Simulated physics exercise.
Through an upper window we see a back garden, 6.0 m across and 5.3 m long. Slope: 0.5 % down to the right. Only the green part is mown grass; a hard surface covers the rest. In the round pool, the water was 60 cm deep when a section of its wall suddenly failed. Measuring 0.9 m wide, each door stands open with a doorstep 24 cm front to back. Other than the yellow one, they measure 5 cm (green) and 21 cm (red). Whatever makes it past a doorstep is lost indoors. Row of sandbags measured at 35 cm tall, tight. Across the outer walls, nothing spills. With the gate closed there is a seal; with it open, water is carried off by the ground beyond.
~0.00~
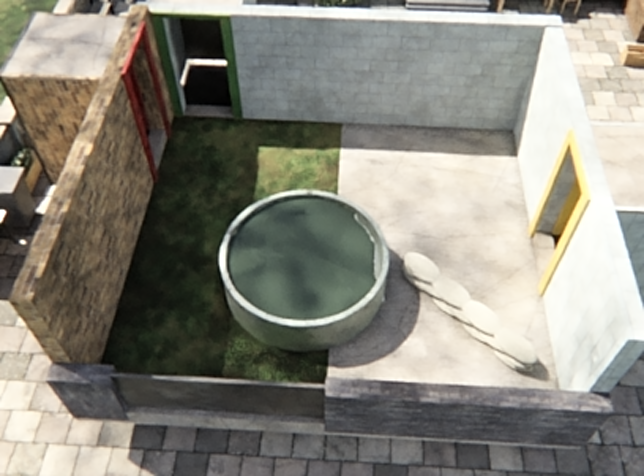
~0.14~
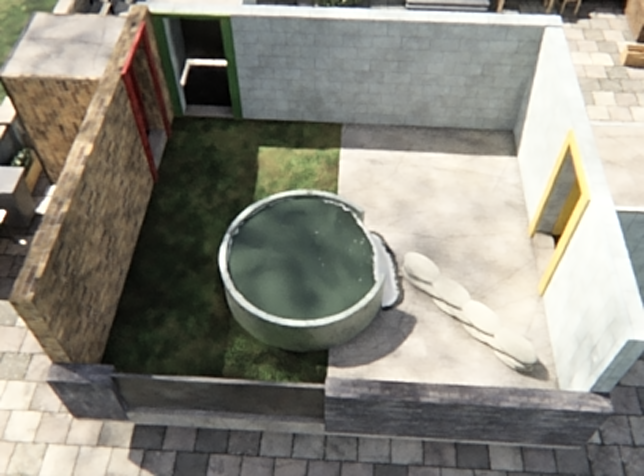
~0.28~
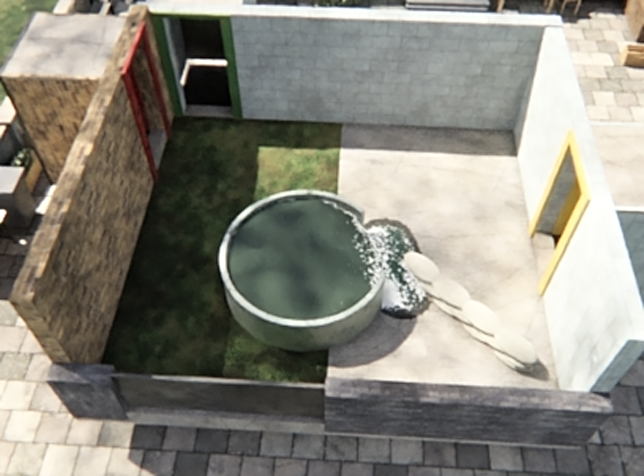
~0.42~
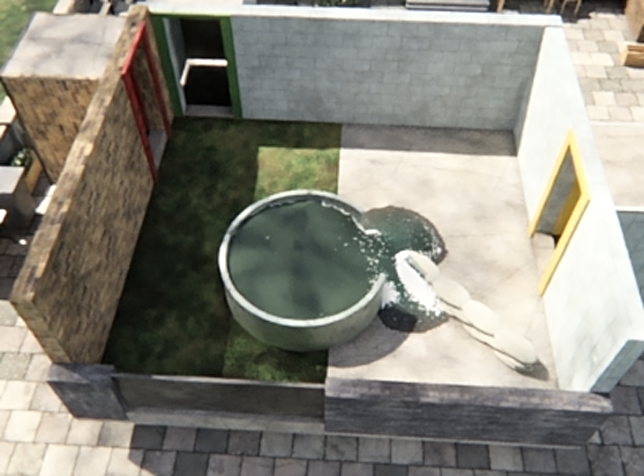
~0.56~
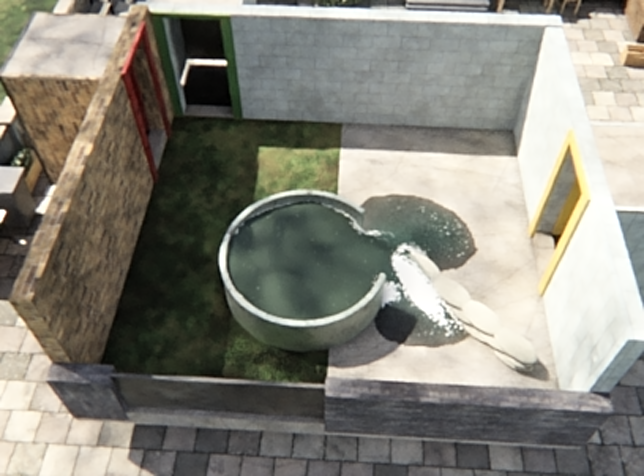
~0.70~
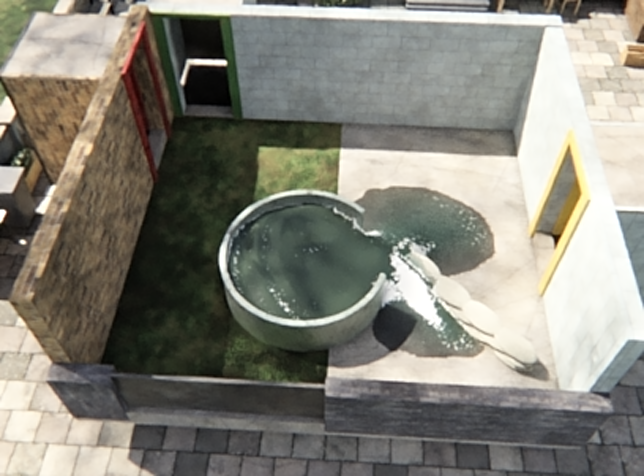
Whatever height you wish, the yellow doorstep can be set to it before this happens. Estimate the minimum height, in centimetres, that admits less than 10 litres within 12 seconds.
Roughly 14 centimetres.
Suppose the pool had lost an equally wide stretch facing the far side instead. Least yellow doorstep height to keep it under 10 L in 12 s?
About 9.5 cm.
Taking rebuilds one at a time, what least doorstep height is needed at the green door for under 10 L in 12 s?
At the green door it takes roughly 5.5 centimetres.
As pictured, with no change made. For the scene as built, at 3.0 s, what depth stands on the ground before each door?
Depth at green 0 cm, at red 0 cm, at yellow 11 cm.
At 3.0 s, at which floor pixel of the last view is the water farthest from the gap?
(511, 133).
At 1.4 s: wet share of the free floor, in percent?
I'd estimate about 30 percent.
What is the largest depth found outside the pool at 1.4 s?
42 cm.
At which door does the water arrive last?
Last door: Red.
After 1.4 s water covers 30 % of the floor, deepest (42 cm) near (401, 280); 14 cm at the yellow door, 0 litres in over its 17 cm doorstep.
After 3.0 s water covers 50 % of the floor, deepest (28 cm) near (547, 419); 11 cm at the yellow door, 2 litres in over its 17 cm doorstep.
After 12.0 s water covers 95 % of the floor, deepest (10 cm) near (149, 395); 8 cm at the yellow door, 2 litres in over its 17 cm doorstep.
At the yellow door as built, the water arrived by 1.2 s and peaked near 17 cm at 1.6 s.
With a doorstep of 12 cm, 23 litres would have come in within the 12 s; with 16.5 cm, 3 litres. So under 10 litres takes about 14 cm.
